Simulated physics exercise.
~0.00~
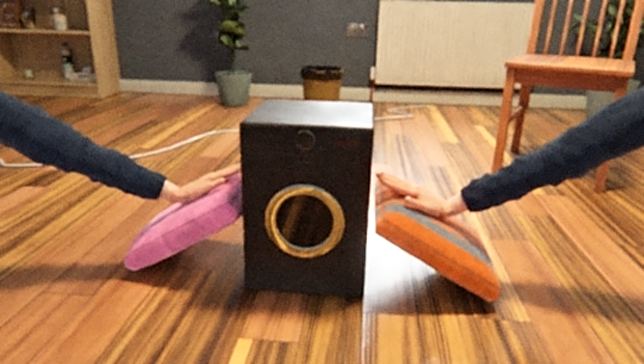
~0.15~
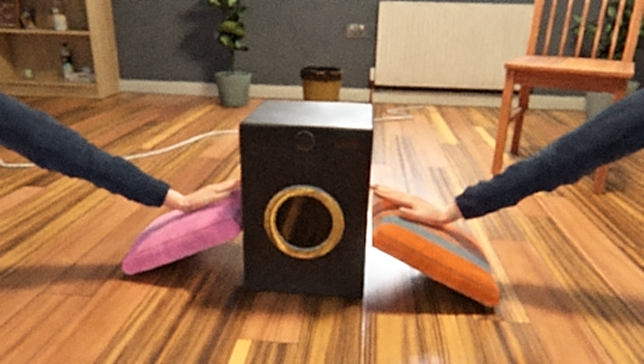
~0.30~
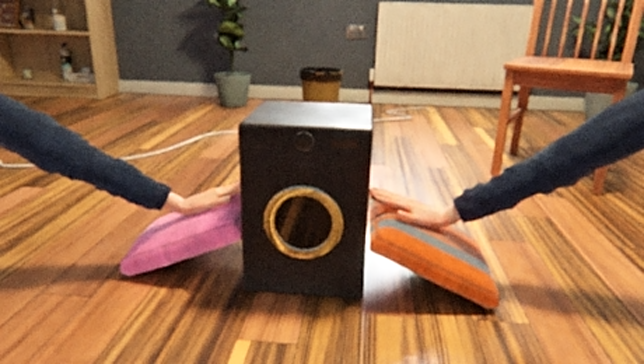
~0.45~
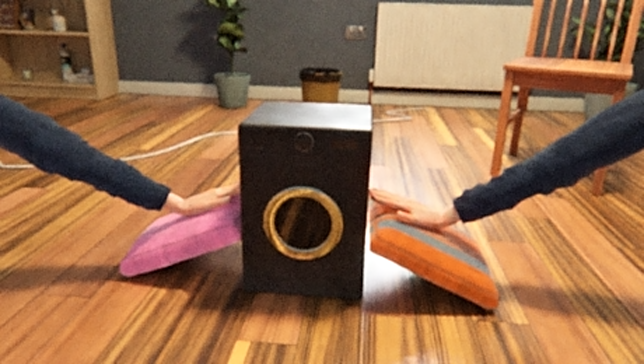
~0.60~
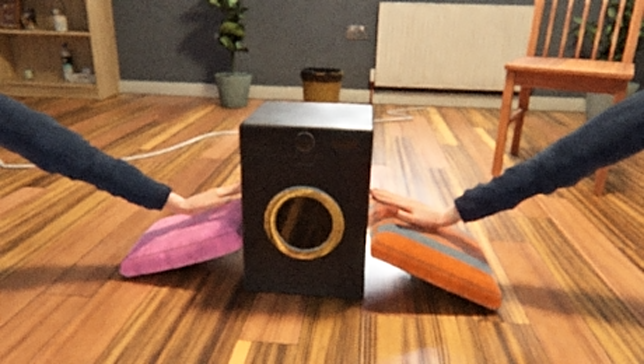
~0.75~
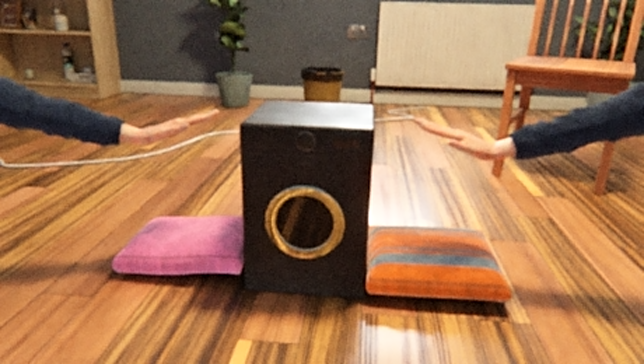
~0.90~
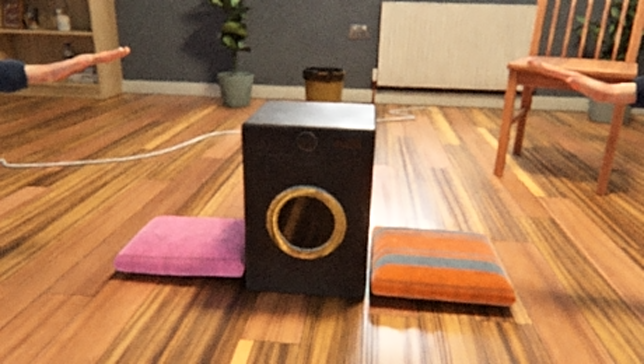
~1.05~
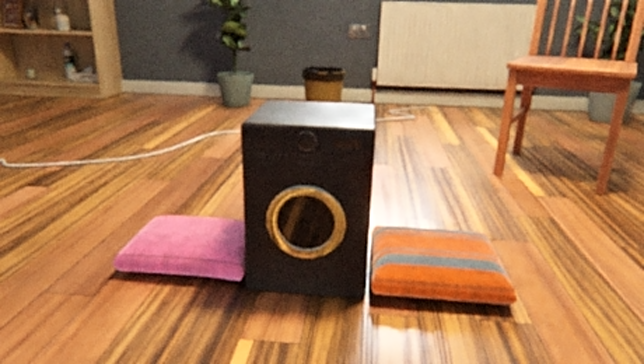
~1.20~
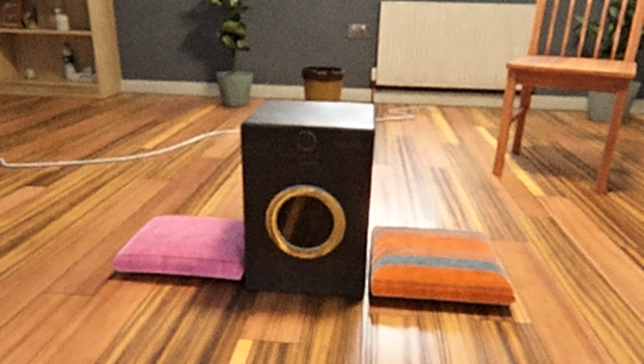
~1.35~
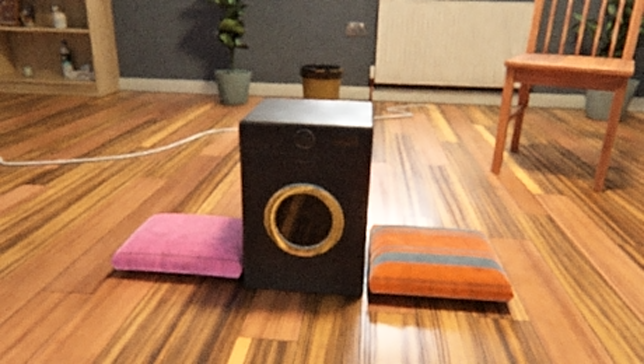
Two hands release pink and orange cushions leaning on a black box, and both drop flat.
